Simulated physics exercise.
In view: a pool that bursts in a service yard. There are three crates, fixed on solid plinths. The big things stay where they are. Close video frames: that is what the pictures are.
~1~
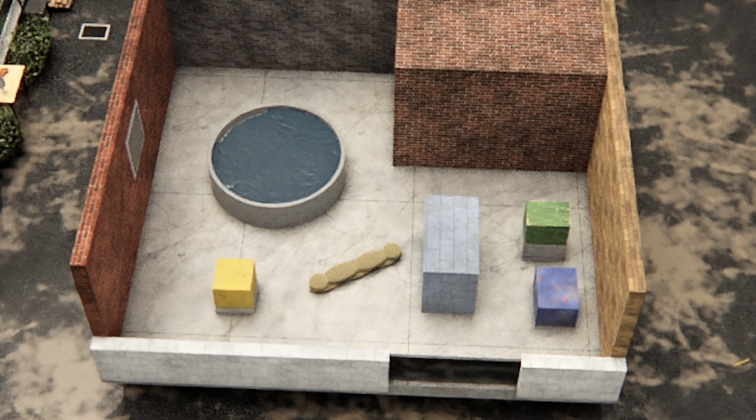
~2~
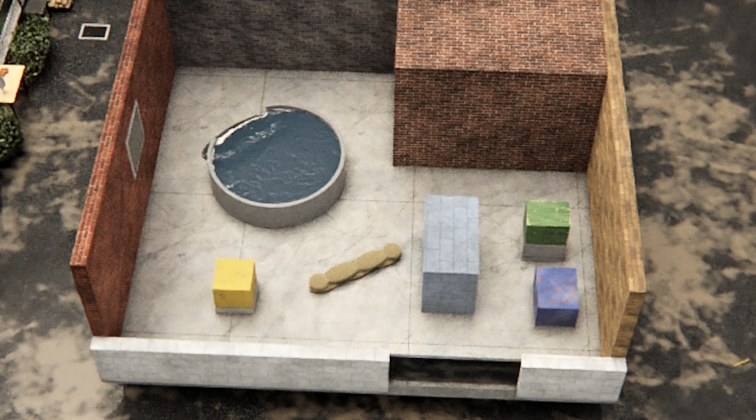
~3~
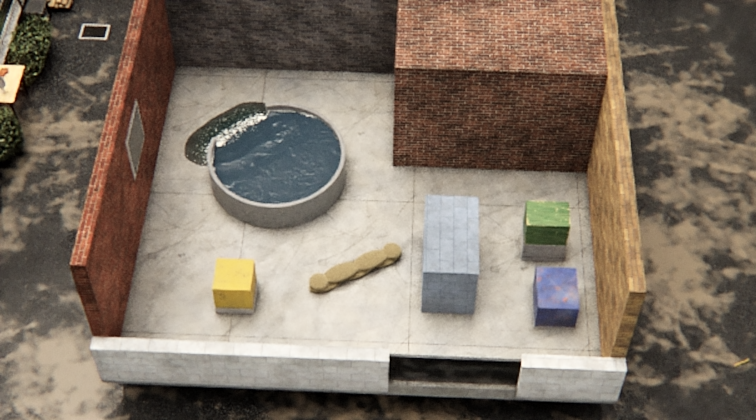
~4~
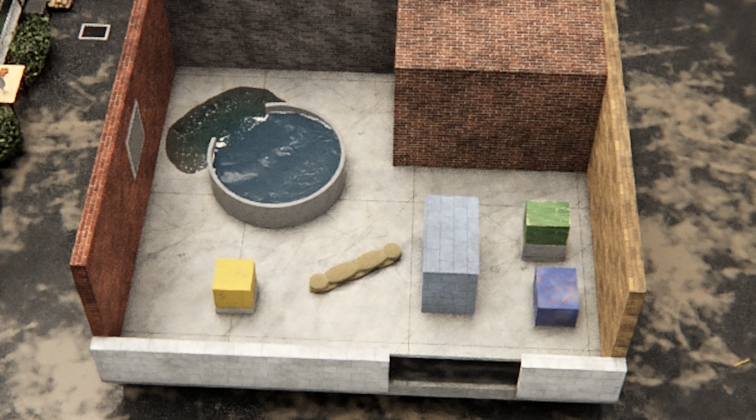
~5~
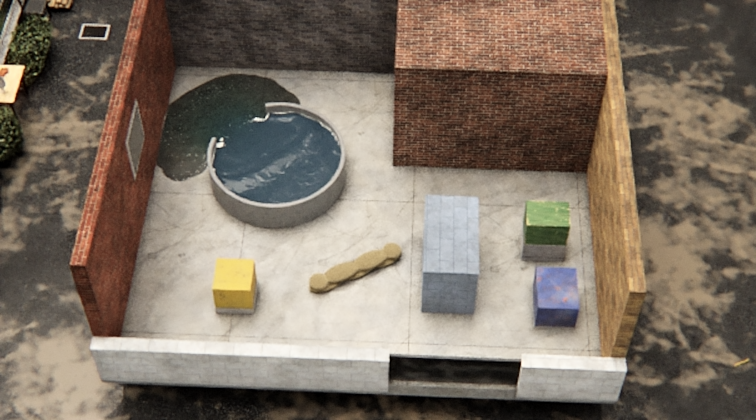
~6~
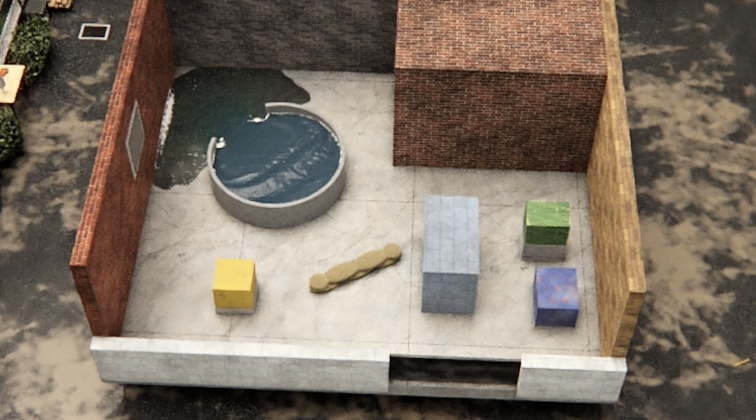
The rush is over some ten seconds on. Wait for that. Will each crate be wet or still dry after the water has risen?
My prediction: The blue crate is not flooded; the yellow crate is not flooded; the green crate is not flooded.
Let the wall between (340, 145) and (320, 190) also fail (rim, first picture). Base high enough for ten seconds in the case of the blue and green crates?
The blue crate is reached; the green crate is not reached.
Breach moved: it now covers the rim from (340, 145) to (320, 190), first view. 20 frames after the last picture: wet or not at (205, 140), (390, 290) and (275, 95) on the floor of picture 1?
In the order given, the spots are not soaked, swamped and not soaked.
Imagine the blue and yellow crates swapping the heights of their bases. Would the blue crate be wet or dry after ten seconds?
Well, the blue crate stays untouched then.
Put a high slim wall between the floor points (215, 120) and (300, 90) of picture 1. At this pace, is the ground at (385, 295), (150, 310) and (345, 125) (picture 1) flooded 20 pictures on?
One by one: Spared, soaked, soaked.
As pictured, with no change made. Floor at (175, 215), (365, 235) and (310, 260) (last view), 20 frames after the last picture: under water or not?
In turn: Wet, not flooded, dry.
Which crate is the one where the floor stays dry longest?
My pick is the one in blue.
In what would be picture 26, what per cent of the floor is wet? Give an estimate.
Estimated share: About 35 %.
A moment on, water covers 10 % of the floor; the blue crate not reached, the yellow crate not reached, the green crate not reached.
Next, water covers 15 % of the floor; the blue crate not reached, the yellow crate not reached, the green crate not reached.
Then, water covers 35 % of the floor; the blue crate not reached, the yellow crate water round its plinth, the green crate not reached.
Later, water covers 55 % of the floor; the blue crate not reached, the yellow crate water round its plinth, the green crate not reached.
In the end, water covers 85 % of the floor; the blue crate stayed above the water, the yellow crate stayed above the water, the green crate stayed above the water.
